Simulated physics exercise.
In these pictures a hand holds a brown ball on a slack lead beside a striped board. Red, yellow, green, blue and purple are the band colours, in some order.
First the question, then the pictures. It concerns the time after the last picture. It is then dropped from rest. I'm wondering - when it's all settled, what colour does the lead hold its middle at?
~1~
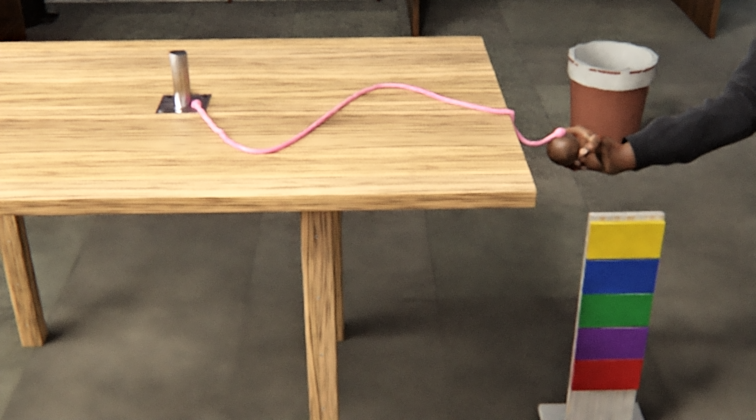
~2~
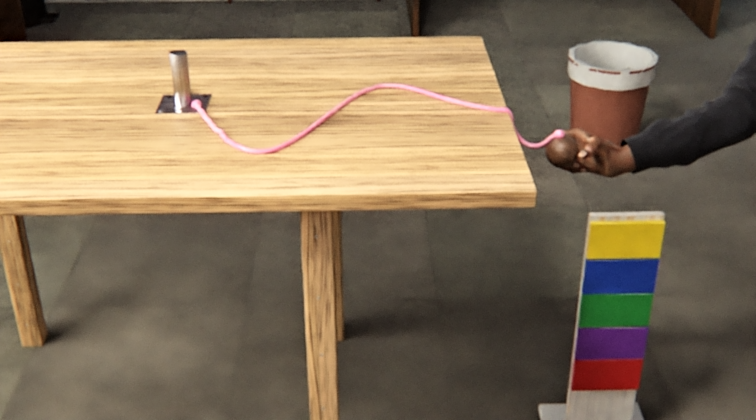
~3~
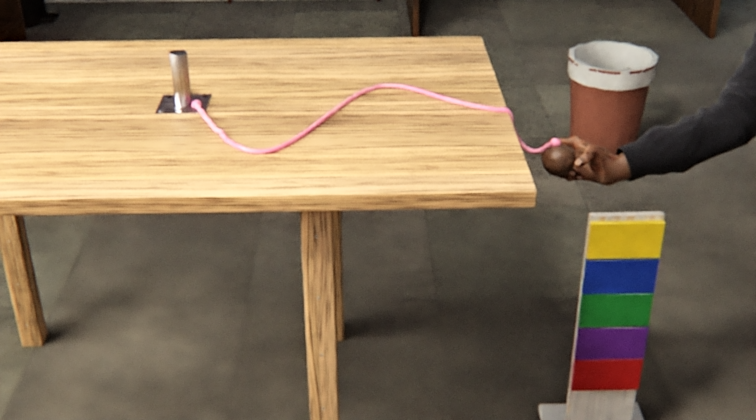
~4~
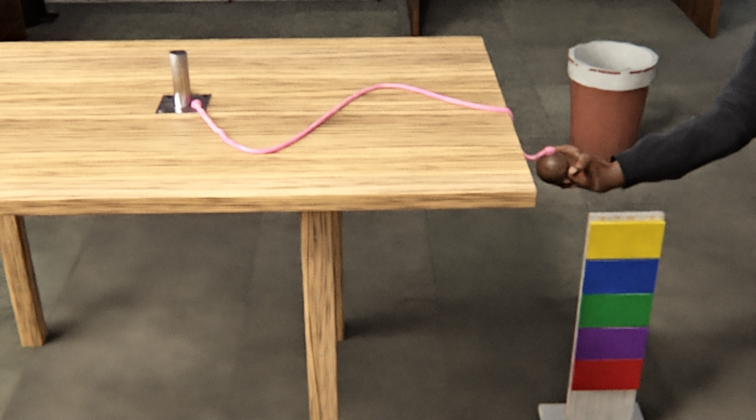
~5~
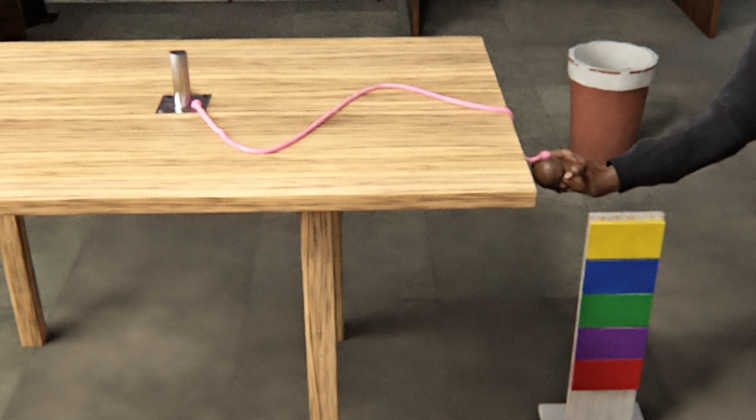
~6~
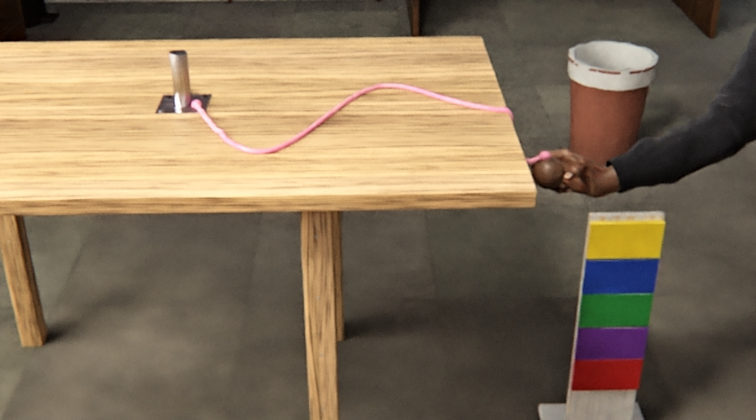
It's at purple.
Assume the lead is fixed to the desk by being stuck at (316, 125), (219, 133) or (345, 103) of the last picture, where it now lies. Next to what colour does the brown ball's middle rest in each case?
First try blue, second try green, third try yellow.
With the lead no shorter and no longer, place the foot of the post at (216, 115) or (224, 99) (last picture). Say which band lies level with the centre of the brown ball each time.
First try: Red; second try: Red.
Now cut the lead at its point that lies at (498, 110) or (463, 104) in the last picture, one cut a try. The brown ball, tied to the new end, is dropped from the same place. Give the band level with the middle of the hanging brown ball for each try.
Per try - 1: Blue; 2: Yellow.
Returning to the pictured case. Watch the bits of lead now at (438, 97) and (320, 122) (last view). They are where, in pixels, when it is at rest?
Result - first point (508, 211), second point (425, 117).
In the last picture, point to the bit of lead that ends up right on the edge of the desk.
It's the one at (365, 91).
Soon after, ball near (508, 322); level with green.
After that, ball near (492, 351); level with purple.
In the end, ball near (495, 351); level with purple. The purple one.
